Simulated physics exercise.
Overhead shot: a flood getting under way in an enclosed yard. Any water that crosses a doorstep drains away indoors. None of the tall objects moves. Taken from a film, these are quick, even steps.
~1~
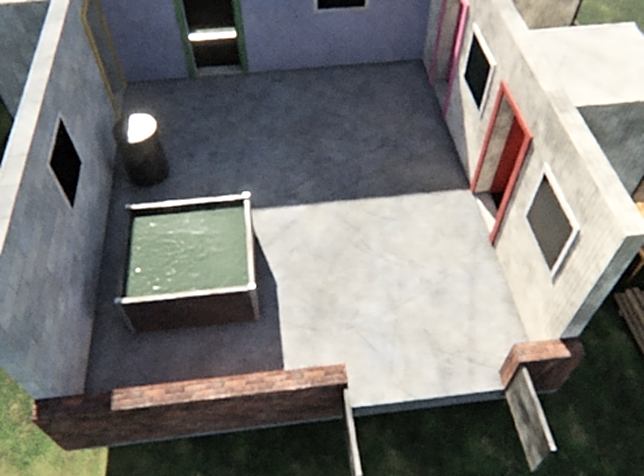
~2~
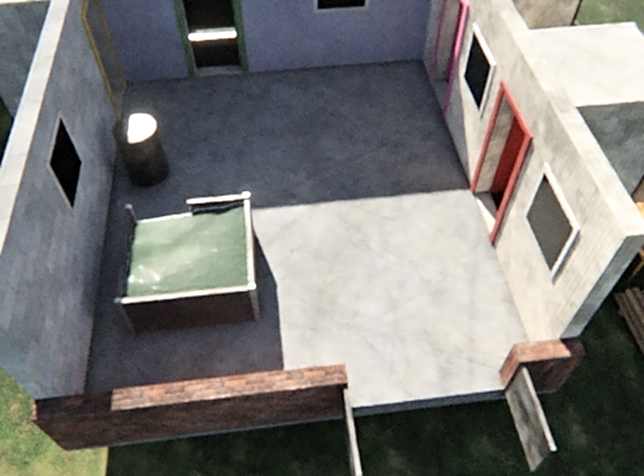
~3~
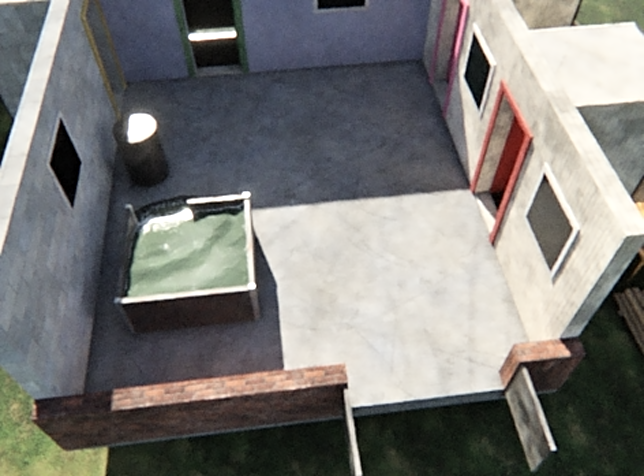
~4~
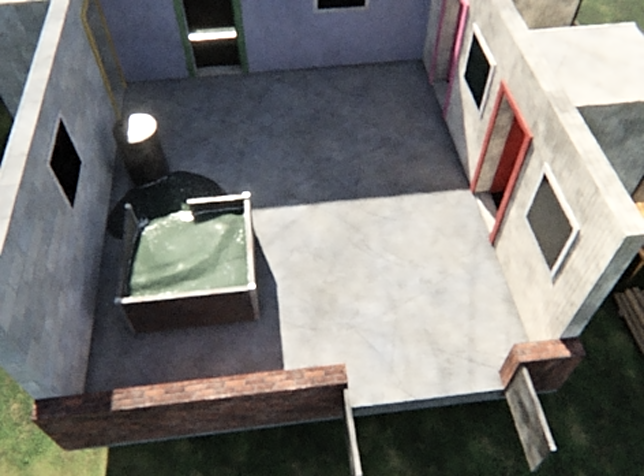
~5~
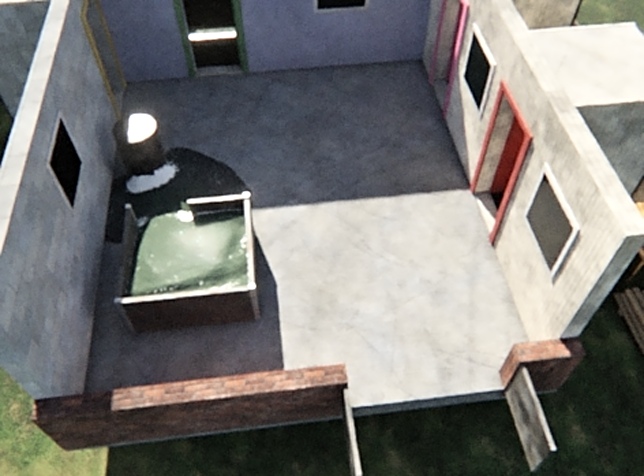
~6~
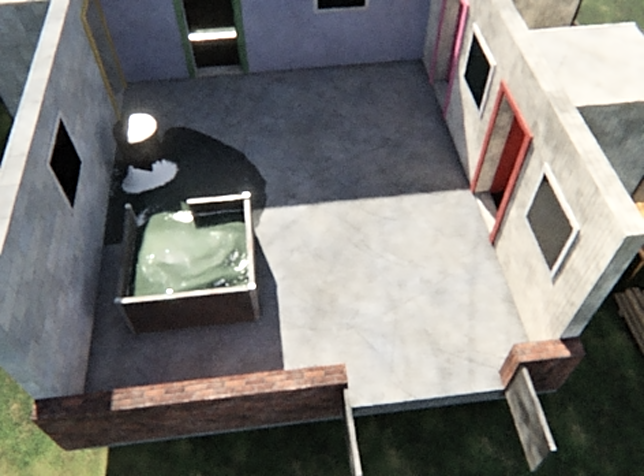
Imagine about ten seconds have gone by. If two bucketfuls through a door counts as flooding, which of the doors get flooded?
The yellow door gets flooded; the green door gets flooded; the pink door does not get flooded; the red door does not get flooded.
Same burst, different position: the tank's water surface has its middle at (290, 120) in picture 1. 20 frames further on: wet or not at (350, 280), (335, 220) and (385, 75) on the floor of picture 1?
Parched, parched, soaked.
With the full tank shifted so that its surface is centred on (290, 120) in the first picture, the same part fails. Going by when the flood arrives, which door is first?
The one in green is first.
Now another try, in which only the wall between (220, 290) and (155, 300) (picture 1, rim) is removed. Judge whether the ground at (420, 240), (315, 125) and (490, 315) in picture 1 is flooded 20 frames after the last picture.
Submerged, untouched, submerged.
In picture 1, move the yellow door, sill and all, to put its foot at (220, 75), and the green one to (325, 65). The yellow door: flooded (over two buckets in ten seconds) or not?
Note - yellow: Comes out above.
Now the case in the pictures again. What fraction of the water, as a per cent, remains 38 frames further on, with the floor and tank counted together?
Around 88 percent.
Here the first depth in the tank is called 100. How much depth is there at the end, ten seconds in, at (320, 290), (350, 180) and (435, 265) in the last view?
Depths of roughly 4, 4 and 4 per cent.
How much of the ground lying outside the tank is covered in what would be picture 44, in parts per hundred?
Roughly 65 percent, I reckon.
A moment on, water covers 25 % of the floor; the yellow door wet at the sill, nothing in, the green door wet at the sill, nothing in, the pink door not reached, the red door not reached.
Next, water covers 35 % of the floor; the yellow door wet at the sill, nothing in, the green door over two buckets in, the pink door not reached, the red door not reached.
Then, water covers 45 % of the floor; the yellow door under two buckets in, the green door far over two buckets in, the pink door not reached, the red door not reached.
Later, water covers 65 % of the floor; the yellow door over two buckets in, the green door far over two buckets in, the pink door wet at the sill, nothing in, the red door wet at the sill, nothing in.
In the end, water covers 90 % of the floor; the yellow door over two buckets in, the green door far over two buckets in, the pink door wet at the sill, nothing in, the red door wet at the sill, nothing in.
